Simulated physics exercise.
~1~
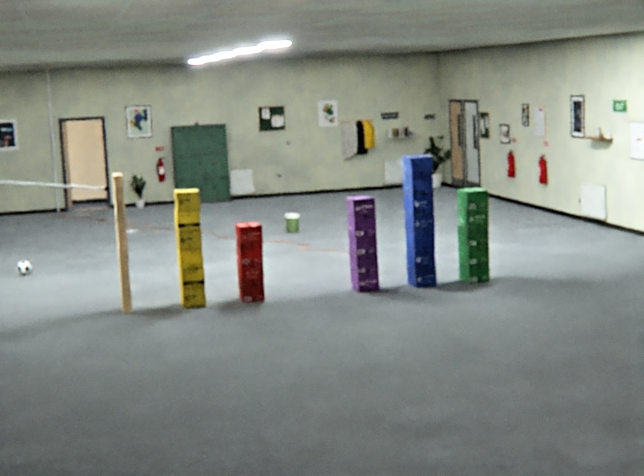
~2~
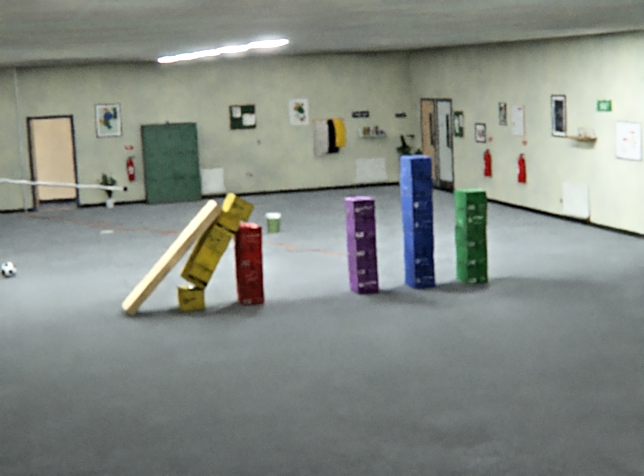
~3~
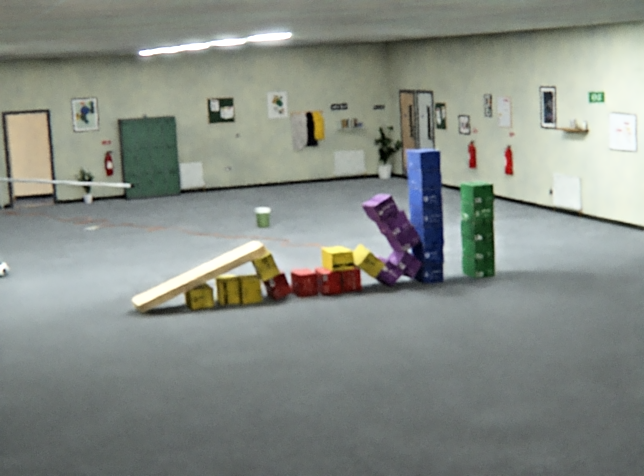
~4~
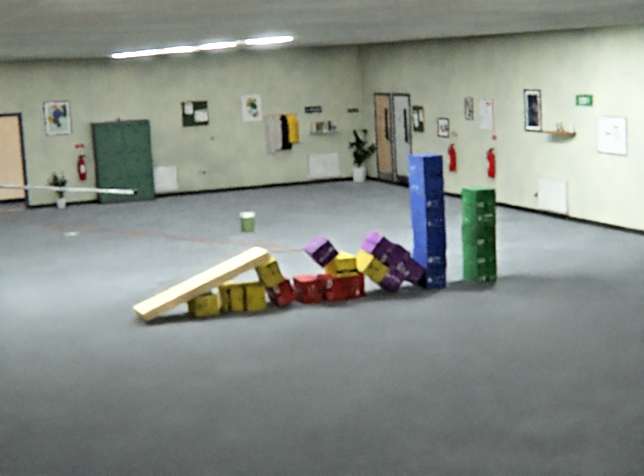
Falling wooden board toppling yellow, red and purple carton stacks in turn across a hall floor, leaving blue and green standing.
